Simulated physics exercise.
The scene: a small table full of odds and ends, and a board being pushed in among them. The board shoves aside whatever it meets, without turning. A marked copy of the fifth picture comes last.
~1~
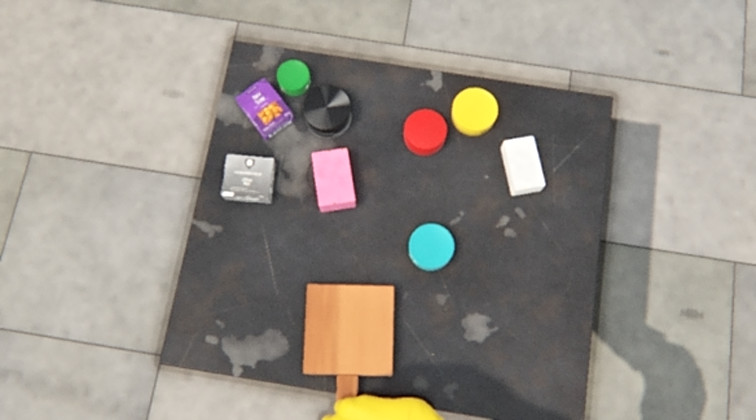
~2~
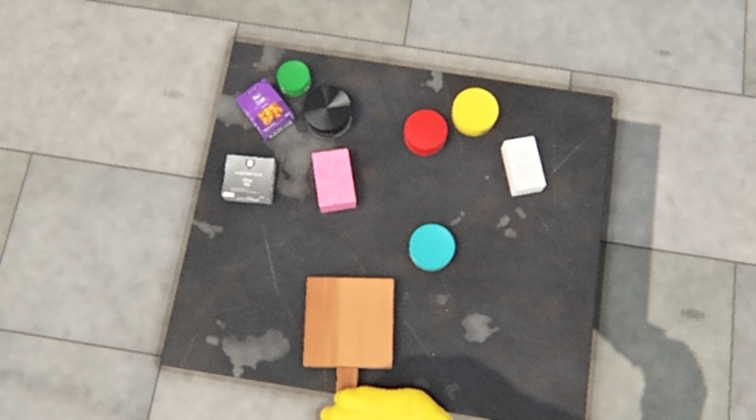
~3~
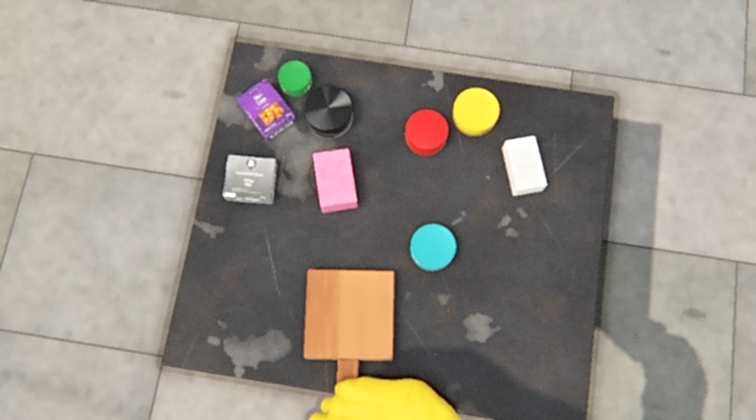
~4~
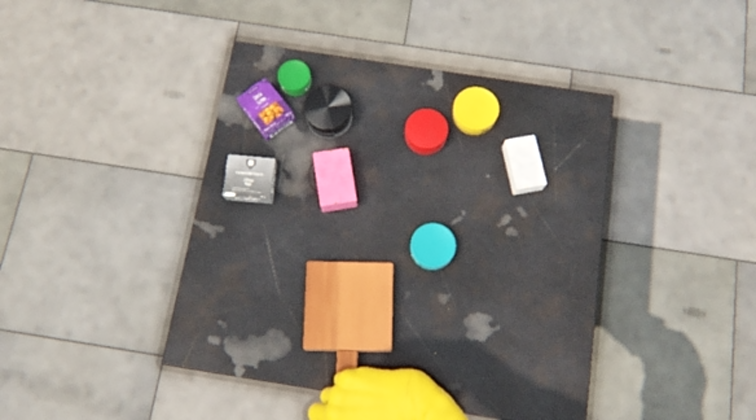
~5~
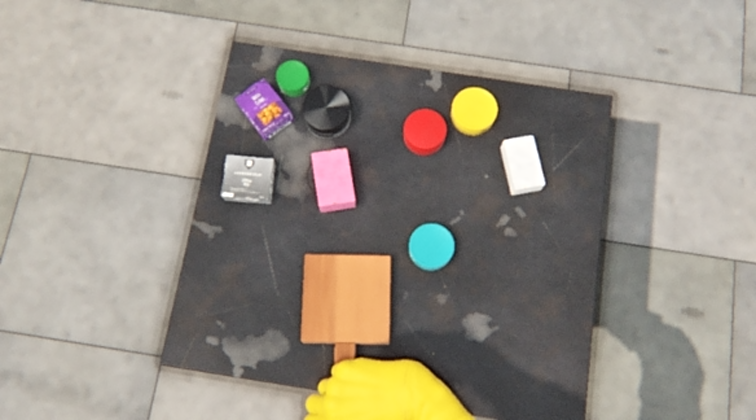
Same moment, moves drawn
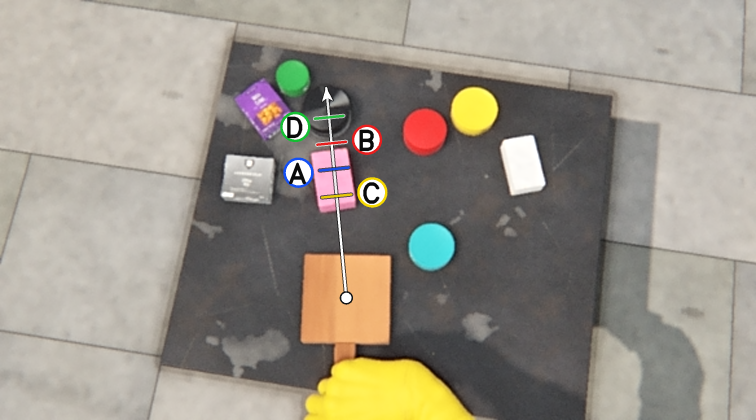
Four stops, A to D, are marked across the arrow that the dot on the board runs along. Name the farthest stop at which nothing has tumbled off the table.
At A, and not beyond.
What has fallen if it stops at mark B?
It is the black tin.
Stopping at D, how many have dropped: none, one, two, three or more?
By then, one.
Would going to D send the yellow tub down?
No.
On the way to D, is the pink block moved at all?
Yes.
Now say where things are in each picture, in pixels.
In the first frame, black tin (328, 112); turquoise tub (431, 248); purple packet (266, 109).
In the second frame, board (349, 321); grey box (250, 180).
In the third frame, board (349, 314); green jar (295, 79).
In the fourth frame, board (349, 306); yellow tub (476, 112).
In the fifth frame, board (346, 298); black tin (327, 113); turquoise tub (431, 247); purple packet (265, 109).
On the marked copy, A at (334, 169); B at (331, 143); C at (337, 196); D at (329, 117); the arrow from (346, 298) to (326, 88); the white dot at (346, 298).
Following A. Soon after the start, board (342, 251); green jar (293, 79); yellow tub (474, 112).
Later, board (338, 204); black tin (328, 89); pink block (335, 137).
In the end, board (335, 172); black tin (330, 59); green jar (291, 76); nothing has fallen.
As for the rest, B drops the black tin; C is safe but short; D drops the black tin.
